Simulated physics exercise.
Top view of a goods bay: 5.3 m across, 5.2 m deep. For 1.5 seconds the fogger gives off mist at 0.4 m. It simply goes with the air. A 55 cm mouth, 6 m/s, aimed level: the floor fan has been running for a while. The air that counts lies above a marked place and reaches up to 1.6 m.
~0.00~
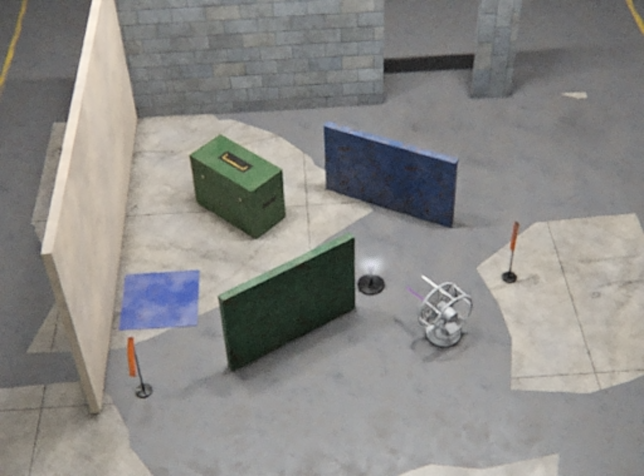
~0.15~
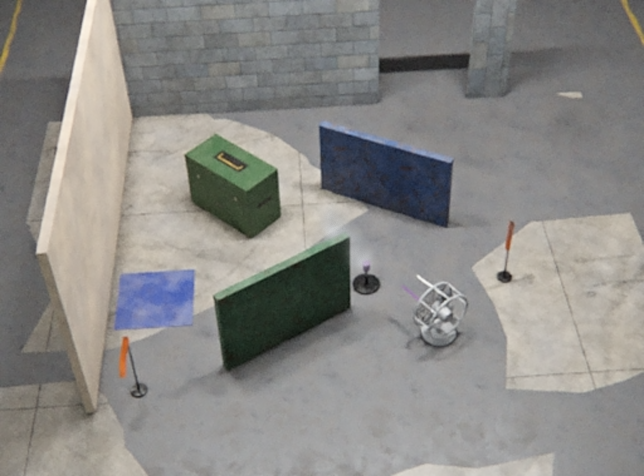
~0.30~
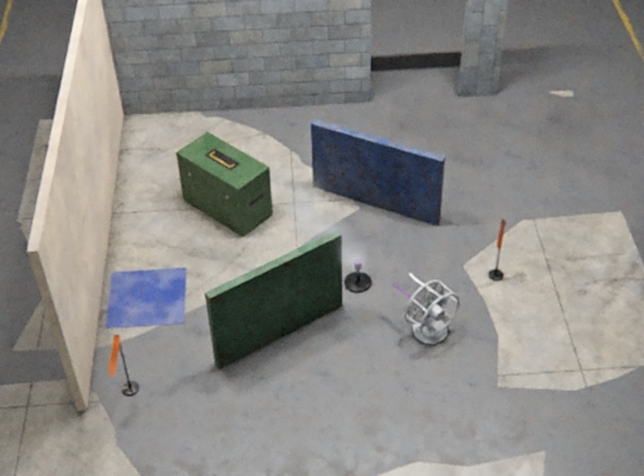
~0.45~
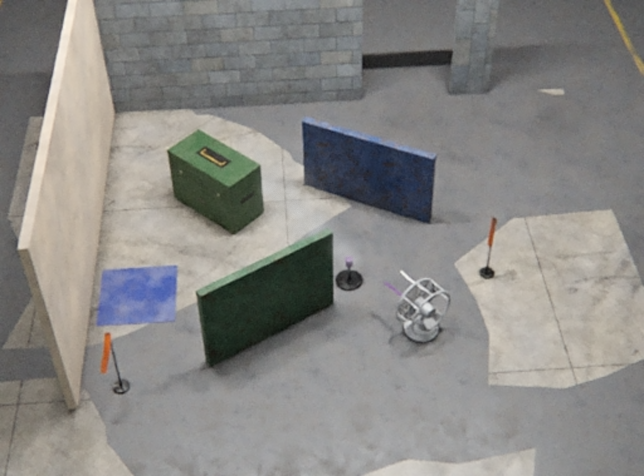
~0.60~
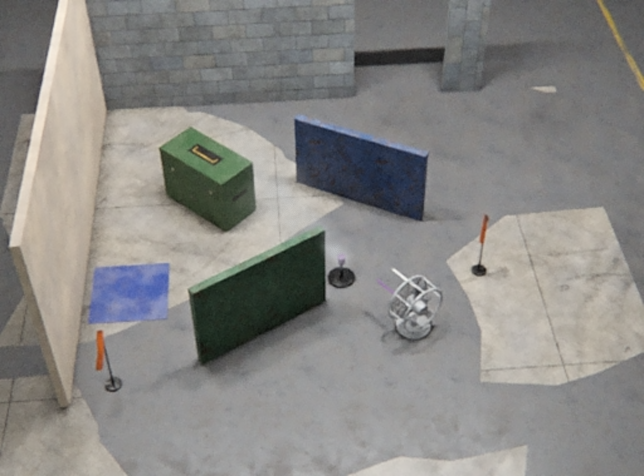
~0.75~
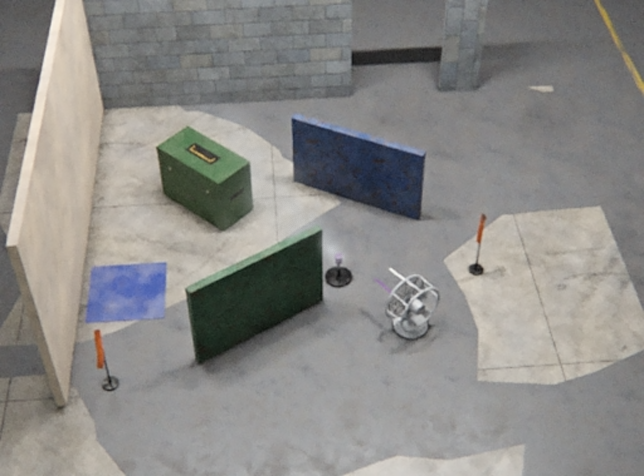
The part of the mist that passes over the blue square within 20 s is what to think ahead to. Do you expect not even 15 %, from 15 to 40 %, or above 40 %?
I would expect between 15 and 40 %.
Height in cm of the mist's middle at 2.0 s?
The middle is at about 50 cm above the surface.
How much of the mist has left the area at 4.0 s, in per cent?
About 30 % by then.
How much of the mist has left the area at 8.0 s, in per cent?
About 60 %.
By 2.0 s, 0 % has passed over the blue square; 1 % has left the area, and the middle of the rest is near (200, 114).
By 4.0 s, 8 % has passed over the blue square; 28 % has left the area, and the middle of the rest is near (118, 151).
By 8.0 s, 22 % has passed over the blue square; 65 % has left the area, and the middle of the rest is near (131, 162).
By 20.0 s, 28 % has passed over the blue square; 96 % has left the area.
